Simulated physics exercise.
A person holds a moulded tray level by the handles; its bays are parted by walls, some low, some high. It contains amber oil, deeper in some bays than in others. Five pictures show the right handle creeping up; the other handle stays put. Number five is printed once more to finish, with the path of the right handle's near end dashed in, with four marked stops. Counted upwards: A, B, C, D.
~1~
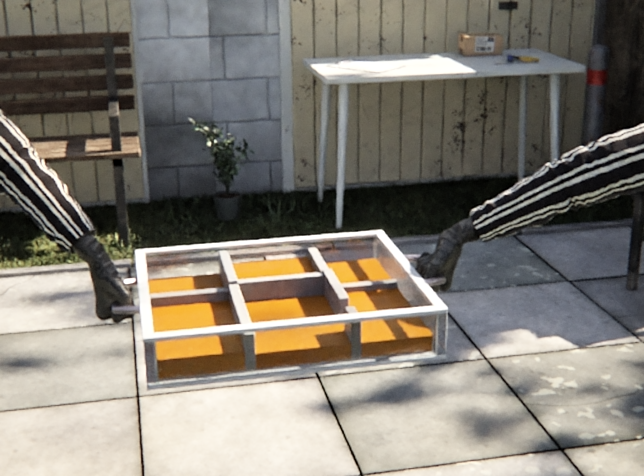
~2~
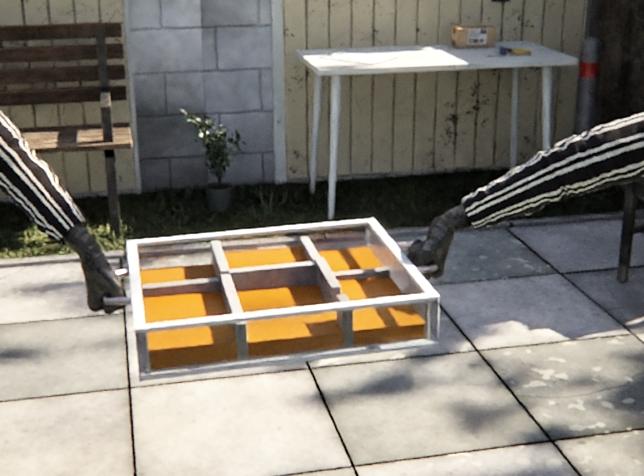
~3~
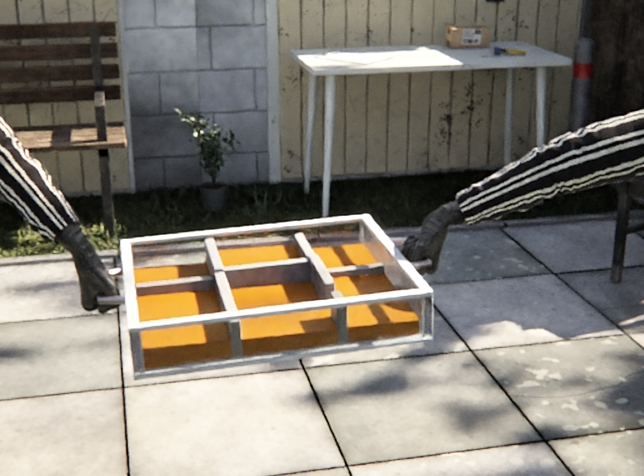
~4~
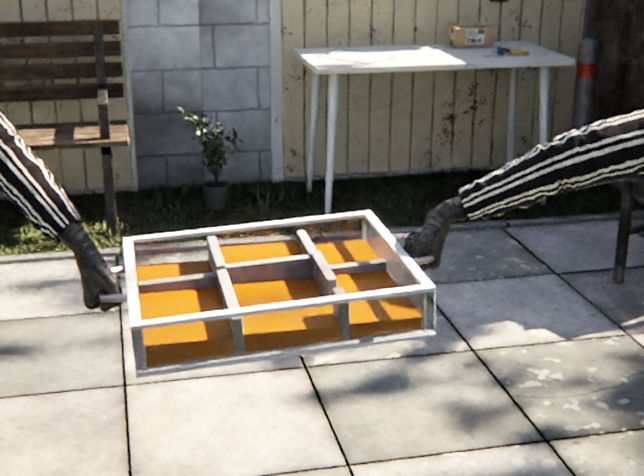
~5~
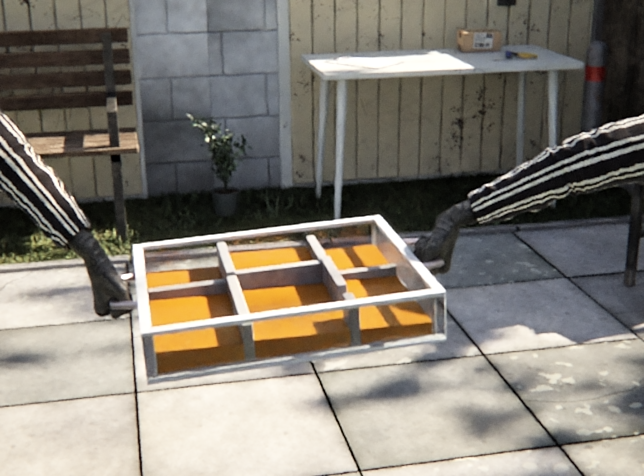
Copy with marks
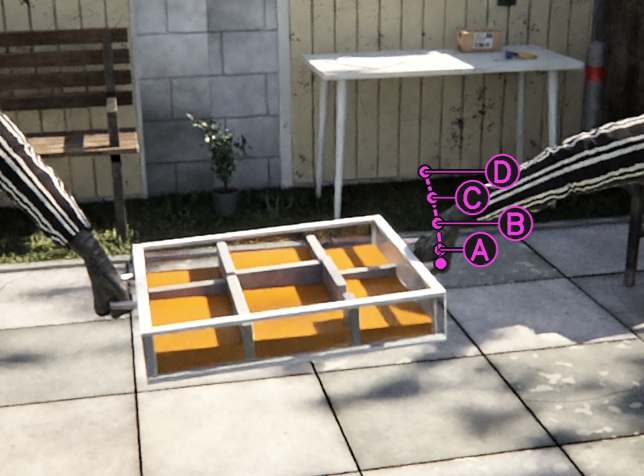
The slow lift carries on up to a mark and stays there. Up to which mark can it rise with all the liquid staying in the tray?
Stop D just does it.
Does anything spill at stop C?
No, not at all.
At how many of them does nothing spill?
All of the four.
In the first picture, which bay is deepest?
It is the back middle one.
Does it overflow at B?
No, not at all.
On the marked copy, A at (440, 249); B at (437, 223); C at (432, 197); D at (424, 171).
If A is chosen, nothing spills; the front middle bay holds the most.
If B is chosen, nothing spills; the front middle bay holds the most.
If C is chosen, nothing spills; the front middle bay holds the most.
If D is chosen, nothing spills; the front left bay holds the most.
